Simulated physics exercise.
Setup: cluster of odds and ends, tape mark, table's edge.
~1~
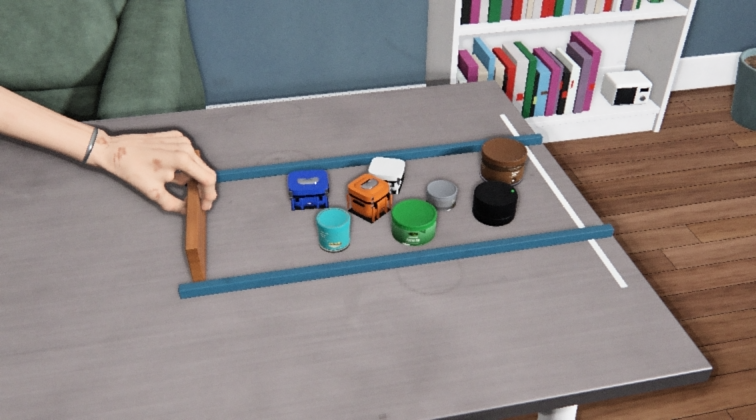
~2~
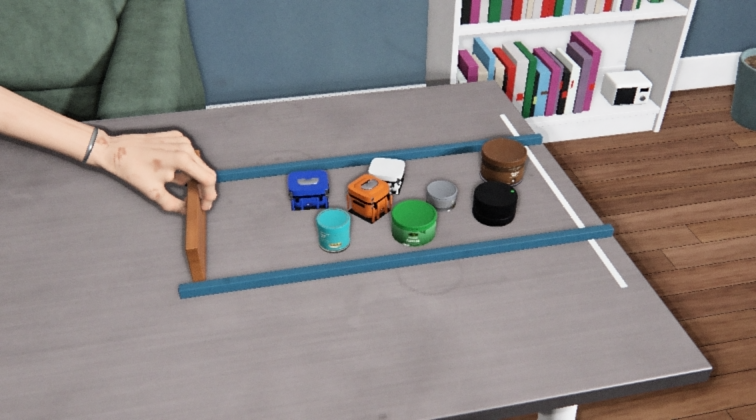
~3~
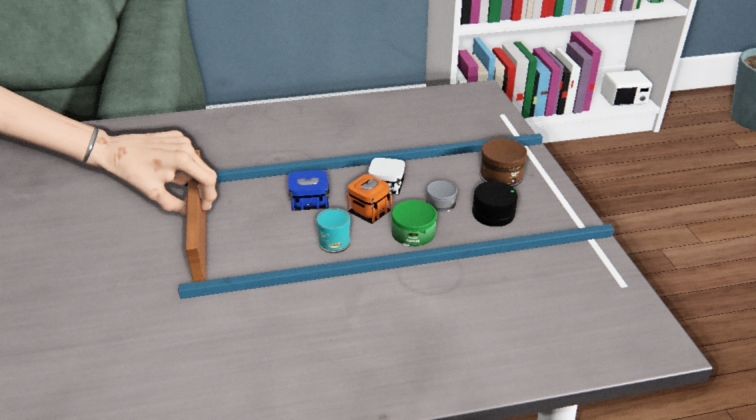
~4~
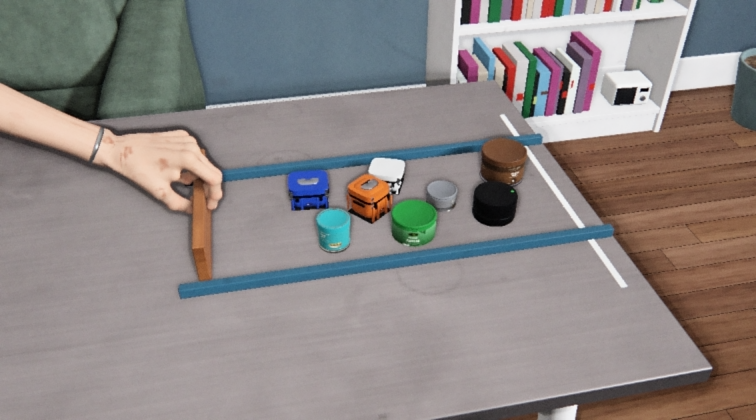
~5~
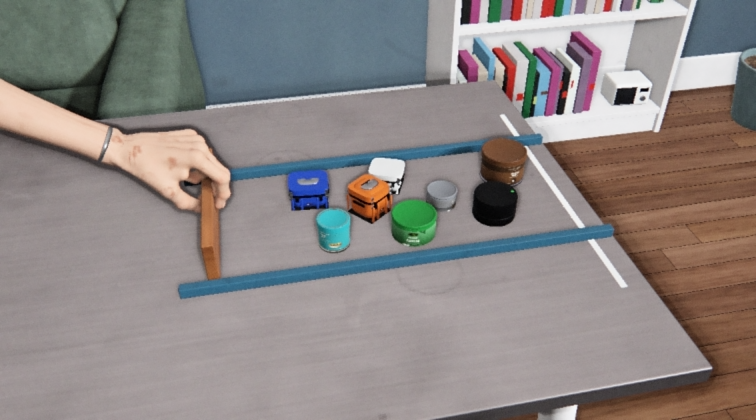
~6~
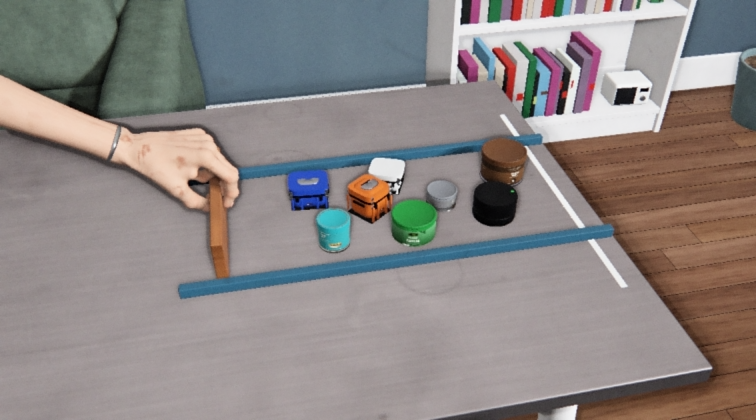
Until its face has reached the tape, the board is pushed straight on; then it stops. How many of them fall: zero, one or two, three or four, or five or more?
Five or more.
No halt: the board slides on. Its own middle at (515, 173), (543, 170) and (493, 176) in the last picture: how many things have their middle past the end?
Past-the-end tally - position 1: 2, position 2: 5, position 3: 1.
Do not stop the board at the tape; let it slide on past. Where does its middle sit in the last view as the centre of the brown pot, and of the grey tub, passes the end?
The middle is at (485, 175) when it's the brown pot, and at (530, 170) when it's the grey tub.
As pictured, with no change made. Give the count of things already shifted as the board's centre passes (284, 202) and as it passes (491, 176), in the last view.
The first number is 0, the next one 8.
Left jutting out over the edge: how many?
I'd say 3 of them.
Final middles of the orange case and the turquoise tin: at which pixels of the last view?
Around (573, 177) and around (590, 203).
Soon after, none off yet; brown pot at rest near (503, 163); black lid at rest near (495, 203); grey tub at rest near (441, 196).
At rest, the number that fall off is five or more; fallen, white case, green tub, grey tub, black lid and brown pot.
